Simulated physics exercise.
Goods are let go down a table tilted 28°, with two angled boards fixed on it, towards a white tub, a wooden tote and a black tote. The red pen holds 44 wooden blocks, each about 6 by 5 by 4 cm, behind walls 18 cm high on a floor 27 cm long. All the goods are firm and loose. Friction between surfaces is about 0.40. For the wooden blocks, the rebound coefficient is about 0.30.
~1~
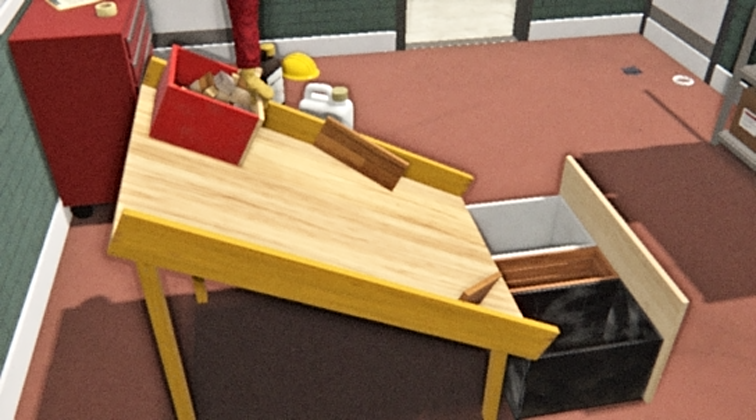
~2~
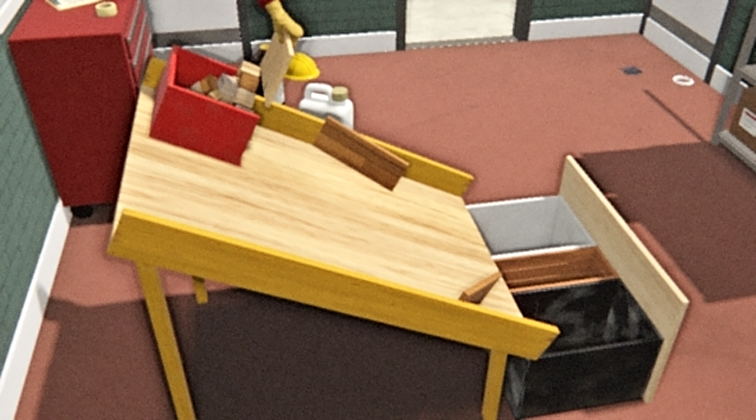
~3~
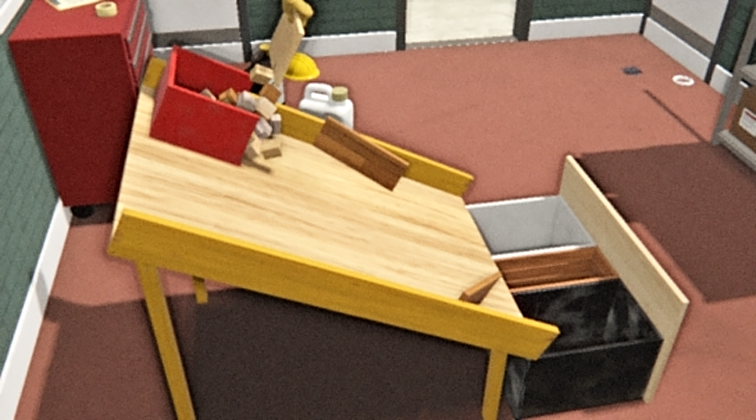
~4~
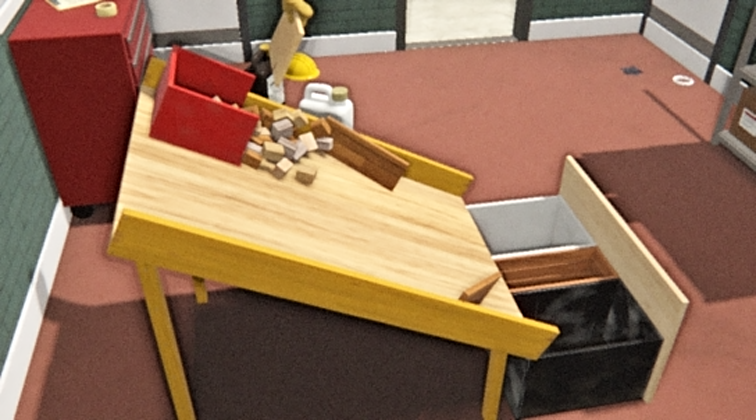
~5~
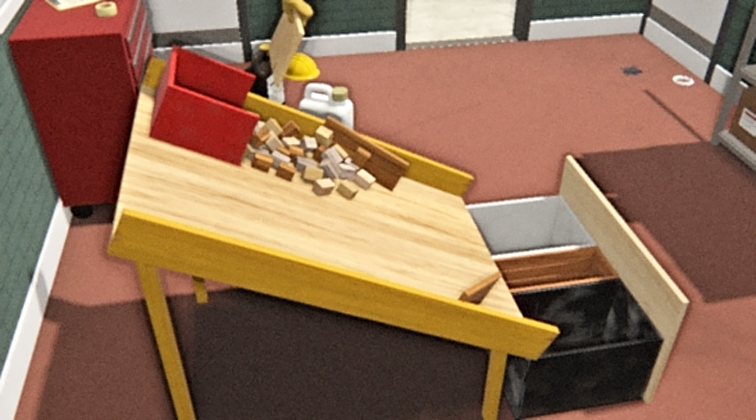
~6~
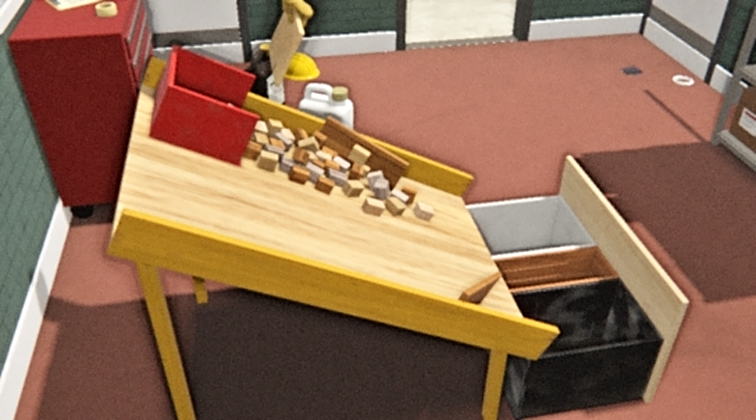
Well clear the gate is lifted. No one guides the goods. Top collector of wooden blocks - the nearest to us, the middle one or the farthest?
Far.
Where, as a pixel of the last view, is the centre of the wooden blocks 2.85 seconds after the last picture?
(549, 292).
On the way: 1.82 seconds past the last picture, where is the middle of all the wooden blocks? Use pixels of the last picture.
Somewhere around (547, 292) in pixels.
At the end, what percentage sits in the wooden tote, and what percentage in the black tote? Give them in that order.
Roughly 40 % for the first place and 0 % for the second.
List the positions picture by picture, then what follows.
In the first frame (we follow the rim corner now nearest the camera), red pen at (173, 86); white tub at (481, 259); nothing out yet.
The second frame shows red pen at (173, 86).
The third frame shows red pen at (173, 86); 13 out, the lowest block at (275, 124).
The fourth frame shows red pen at (173, 86); 24 out, the lowest block at (324, 144).
The fifth frame shows red pen at (173, 86); 32 out, the lowest block at (364, 180).
The sixth frame shows red pen at (173, 86); white tub at (481, 259); 37 out, the lowest block at (424, 212).
Then, 0.46 s after the last picture, 3 in the white tub, 4 in the wooden tote, 35 on the slope and 2 in the air.
Then, 1.03 s after the last picture, 15 in the white tub, 15 in the wooden tote, 13 on the slope and 1 in the air.
Then, 1.82 s after the last picture, 25 in the white tub, 17 in the wooden tote and 2 on the slope.
Final count (2.85 s after the last picture), 27 in the white tub and 17 in the wooden tote.
